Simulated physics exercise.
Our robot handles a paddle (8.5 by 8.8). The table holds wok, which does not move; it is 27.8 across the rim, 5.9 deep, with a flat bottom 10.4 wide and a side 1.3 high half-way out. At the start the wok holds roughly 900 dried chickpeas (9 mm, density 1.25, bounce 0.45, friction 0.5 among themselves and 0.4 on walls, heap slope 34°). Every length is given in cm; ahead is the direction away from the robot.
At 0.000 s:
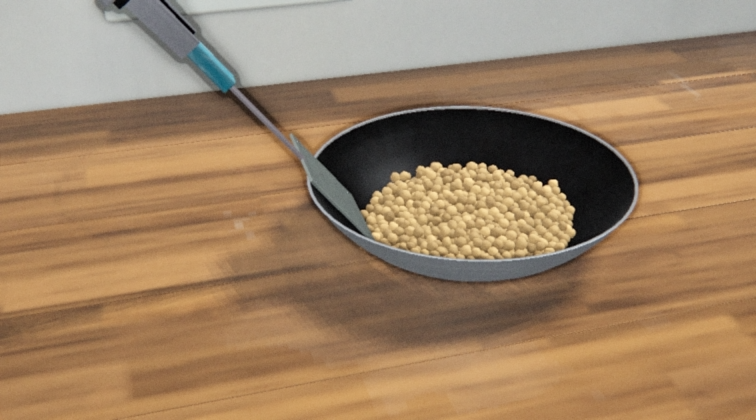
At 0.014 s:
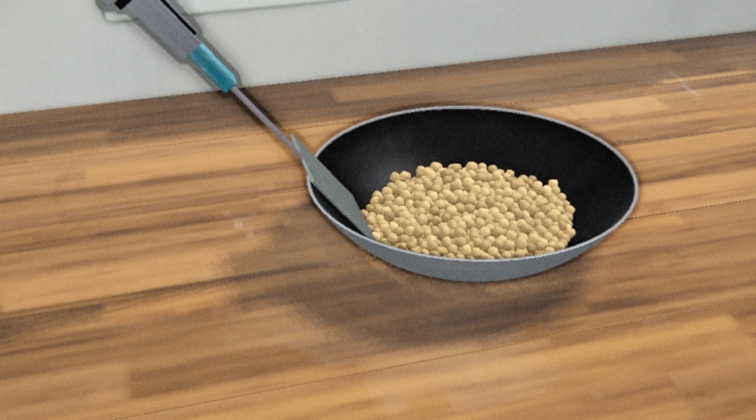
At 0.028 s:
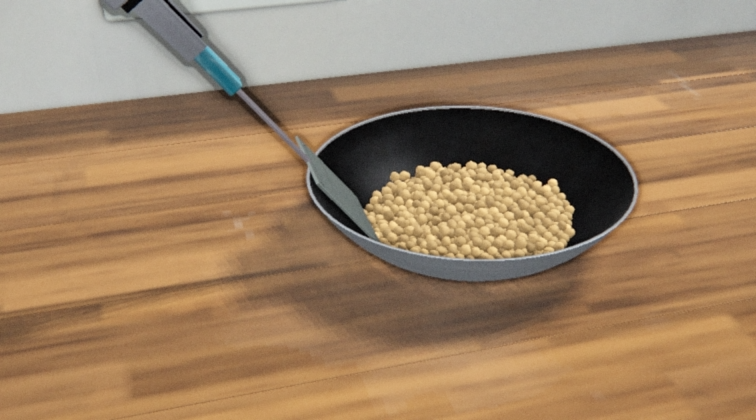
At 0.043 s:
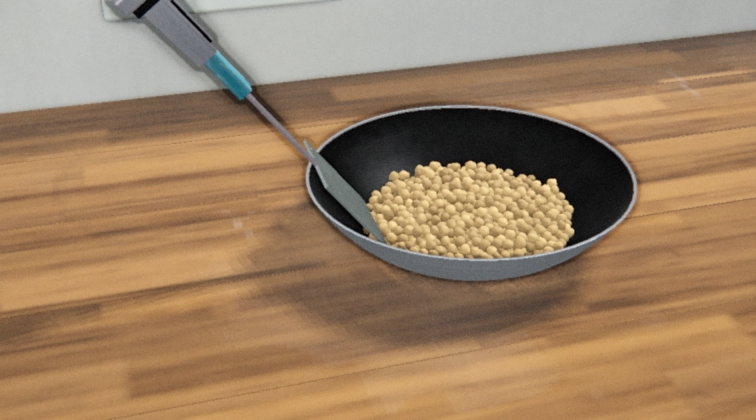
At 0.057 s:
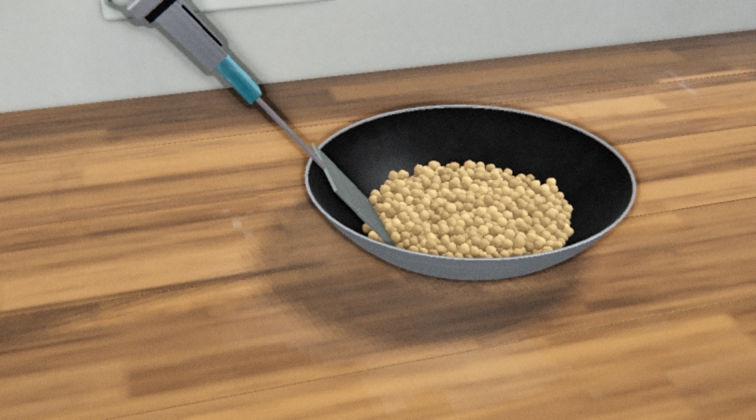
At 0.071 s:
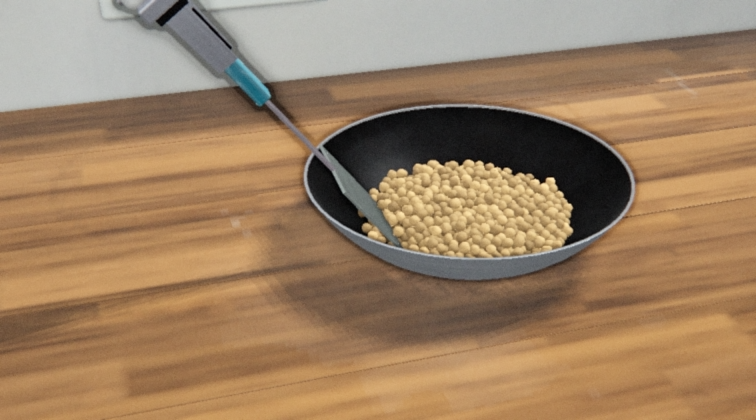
On a wooden worktop, a dark wok holds a heap of small, round, pale chickpeas, with a robot's paddle resting inside its left edge. The paddle slides slowly a short way right and toward the viewer, pressing into the heap's left edge, while most of the chickpeas barely shift.
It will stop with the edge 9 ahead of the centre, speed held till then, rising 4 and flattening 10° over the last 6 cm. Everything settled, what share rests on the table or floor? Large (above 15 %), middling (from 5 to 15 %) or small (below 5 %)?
Middling; from 5 to 15 %.
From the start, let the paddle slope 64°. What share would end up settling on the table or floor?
That would leave close to 10 per cent on the table or floor.
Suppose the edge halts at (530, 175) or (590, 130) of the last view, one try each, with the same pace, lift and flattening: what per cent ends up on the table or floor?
Estimates, in order: 0 % and 30 %.
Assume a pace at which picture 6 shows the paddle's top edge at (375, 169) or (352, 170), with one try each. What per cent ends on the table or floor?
That comes to about 35 and about 25 percent, in that order.
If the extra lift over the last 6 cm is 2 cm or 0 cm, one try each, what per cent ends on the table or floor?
I'd put it near 5 in a hundred, then near 10 in a hundred.
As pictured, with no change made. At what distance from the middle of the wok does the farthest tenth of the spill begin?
Around 35 centimetres from the centre.
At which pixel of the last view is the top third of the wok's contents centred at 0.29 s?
The middle sits at approx. (551, 175).
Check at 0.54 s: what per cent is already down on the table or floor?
About 8 per cent.
By 0.18 s, sloping 53°, highest piece 5 above the table; 900 in the wok.
By 0.29 s, sloping 50°, highest piece 6 above the table; 900 in the wok.
By 0.54 s, sloping 43°, highest piece 7 above the table; 816 in the wok, 73 on the table or floor, 11 on the blade or in flight.
By 1.59 s, sloping 43°, highest piece 6 above the table; 816 in the wok, 84 on the table or floor.
Final count, 816 in the wok, 84 on the table or floor. That is 9 % on the table or floor.
